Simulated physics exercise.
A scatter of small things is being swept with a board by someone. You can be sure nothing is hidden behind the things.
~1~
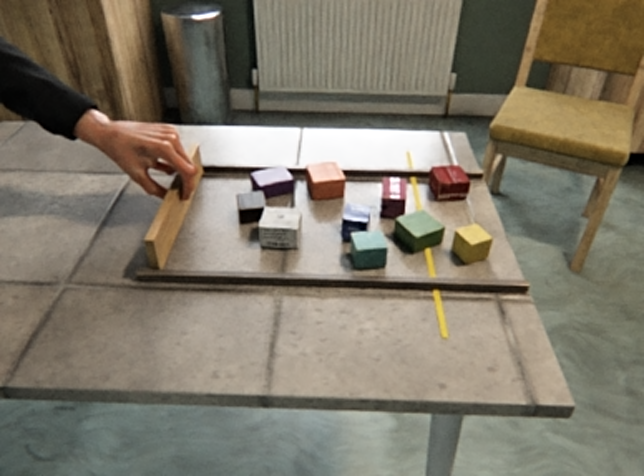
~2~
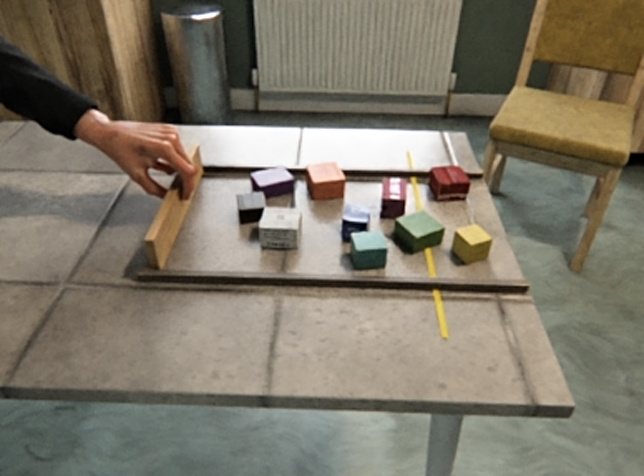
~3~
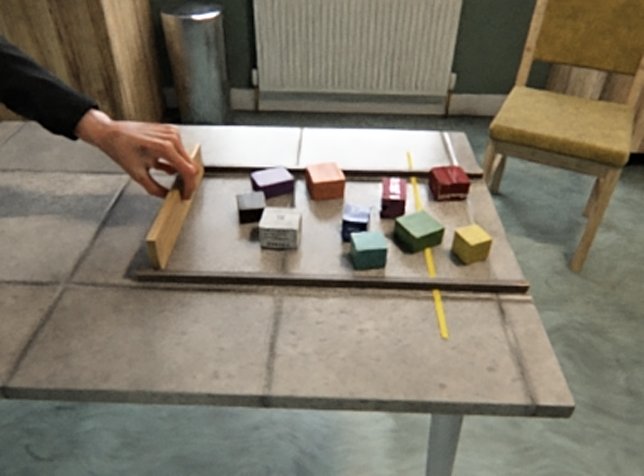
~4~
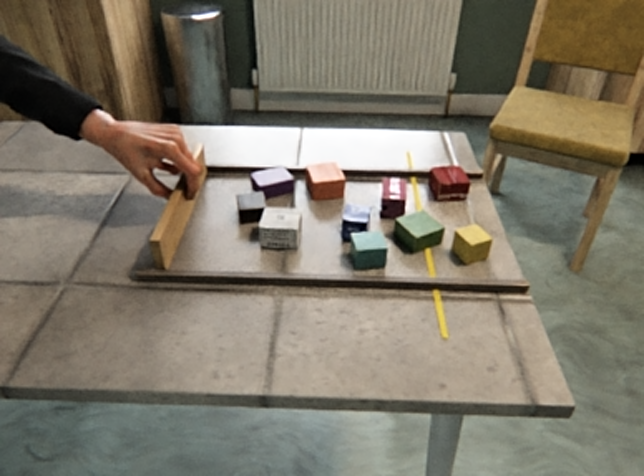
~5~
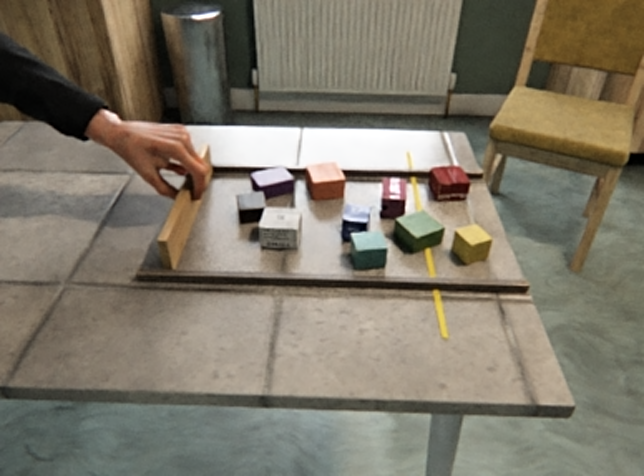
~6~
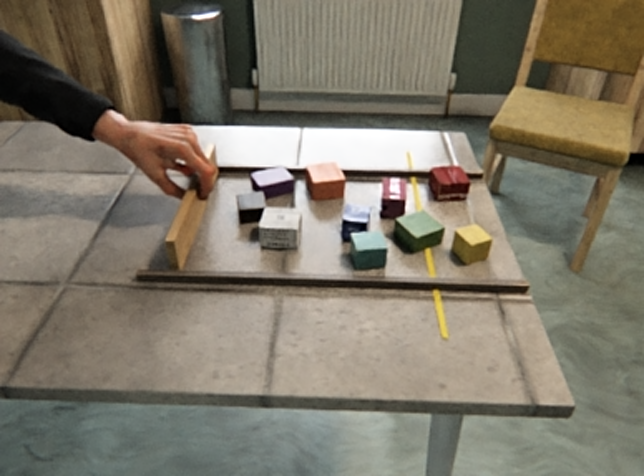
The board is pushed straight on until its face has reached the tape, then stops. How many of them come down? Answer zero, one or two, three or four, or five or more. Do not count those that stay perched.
One or two.
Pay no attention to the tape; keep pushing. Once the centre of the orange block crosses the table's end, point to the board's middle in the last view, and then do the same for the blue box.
Approx. (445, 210) / approx. (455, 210) for the other.
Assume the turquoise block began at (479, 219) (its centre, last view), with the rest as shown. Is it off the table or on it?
From that start, the object then does not stay.
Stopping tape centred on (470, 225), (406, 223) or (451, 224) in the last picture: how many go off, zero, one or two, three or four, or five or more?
Place by place, the answers come out as 5 or more; not one; three to four.
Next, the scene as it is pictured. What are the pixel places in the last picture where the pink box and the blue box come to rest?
Look around (499, 208) for the first and around (475, 221) for the second.
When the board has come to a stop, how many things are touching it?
In total, 4.
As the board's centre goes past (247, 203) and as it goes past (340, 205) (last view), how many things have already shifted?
The first number is 2, the next one 7.
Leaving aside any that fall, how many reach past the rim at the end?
The total here is 2.
Early on, none off yet; yellow block at rest near (471, 244); red box at rest near (449, 183); green block at rest near (419, 231).
Finally, the number that fall off is one or two; lost, red box.
